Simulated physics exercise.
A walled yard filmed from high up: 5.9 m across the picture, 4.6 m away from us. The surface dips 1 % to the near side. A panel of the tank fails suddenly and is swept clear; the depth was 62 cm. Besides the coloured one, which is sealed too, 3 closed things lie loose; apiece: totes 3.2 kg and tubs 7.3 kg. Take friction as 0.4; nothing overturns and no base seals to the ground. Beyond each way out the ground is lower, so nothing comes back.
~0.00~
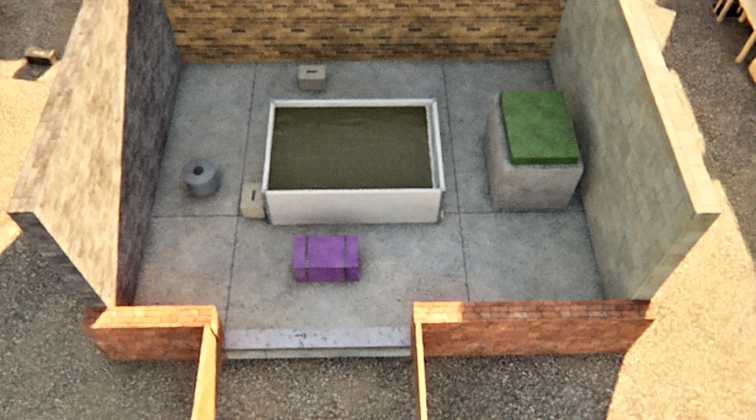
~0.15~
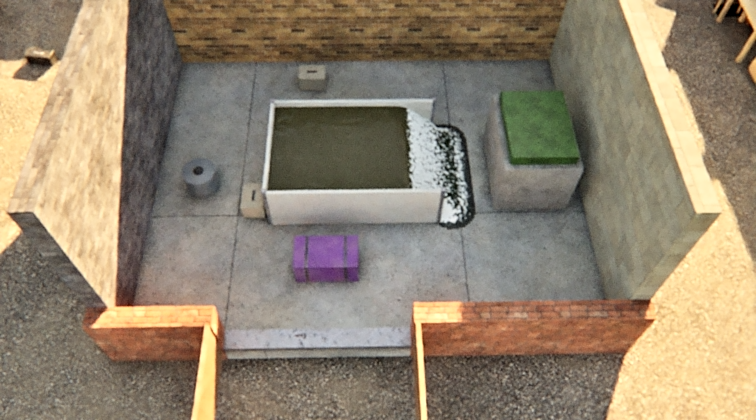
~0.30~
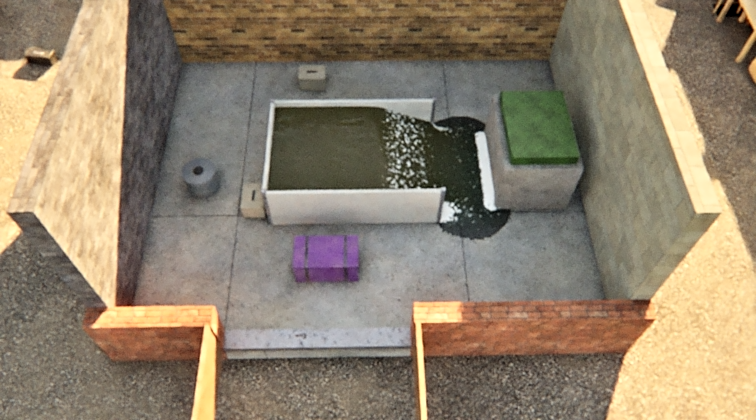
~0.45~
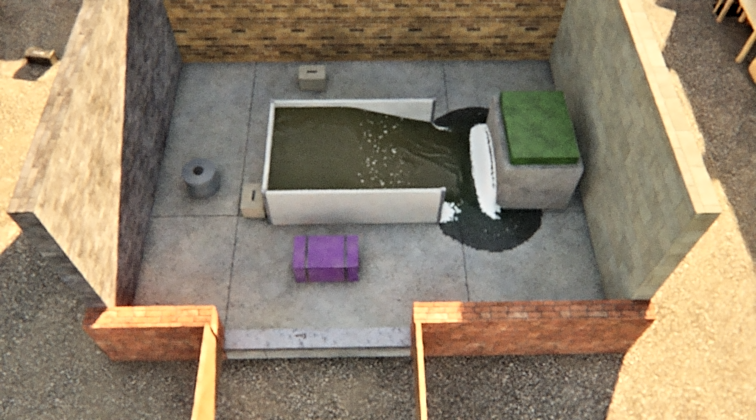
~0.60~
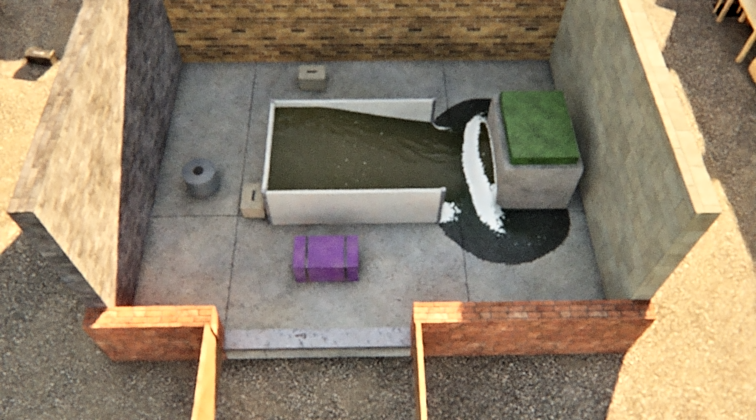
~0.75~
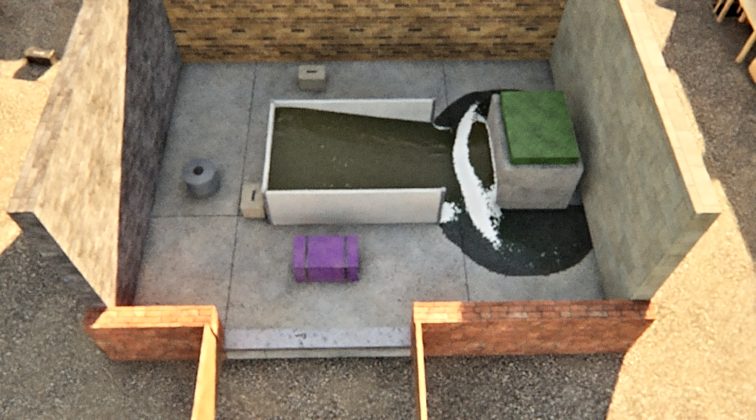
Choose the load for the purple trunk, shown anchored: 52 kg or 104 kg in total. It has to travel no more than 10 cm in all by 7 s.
For it, the smaller load will do.
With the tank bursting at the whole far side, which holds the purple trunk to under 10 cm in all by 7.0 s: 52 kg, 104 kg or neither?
In that case the smaller load will do.
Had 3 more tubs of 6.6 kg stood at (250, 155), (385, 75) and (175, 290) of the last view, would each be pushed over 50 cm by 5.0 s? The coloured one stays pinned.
In that order: Less, past it, under.
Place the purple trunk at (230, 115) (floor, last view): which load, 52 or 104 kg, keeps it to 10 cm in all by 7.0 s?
Either load holds.
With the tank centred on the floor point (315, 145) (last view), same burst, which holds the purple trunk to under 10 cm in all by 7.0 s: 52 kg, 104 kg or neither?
In that case the smaller load will do.
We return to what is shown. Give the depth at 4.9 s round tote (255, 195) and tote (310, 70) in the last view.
Roughly 0 and 3 cm.
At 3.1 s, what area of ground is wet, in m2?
About 18 m2.
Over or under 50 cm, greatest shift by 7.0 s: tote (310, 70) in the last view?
Answer: Over.
After 1.4 s the purple trunk would be 0 cm from its start with 52 kg and 0 cm from its start with 104 kg; 0 cm of water round it then.
After 3.1 s the purple trunk would be 0 cm from its start with 52 kg and 0 cm from its start with 104 kg; 3 cm of water round it then.
After 4.9 s the purple trunk would be 0 cm from its start with 52 kg and 0 cm from its start with 104 kg; 4 cm of water round it then.
After 7.0 s the purple trunk would be 0 cm from its start with 52 kg and 0 cm from its start with 104 kg; 4 cm of water round it then.
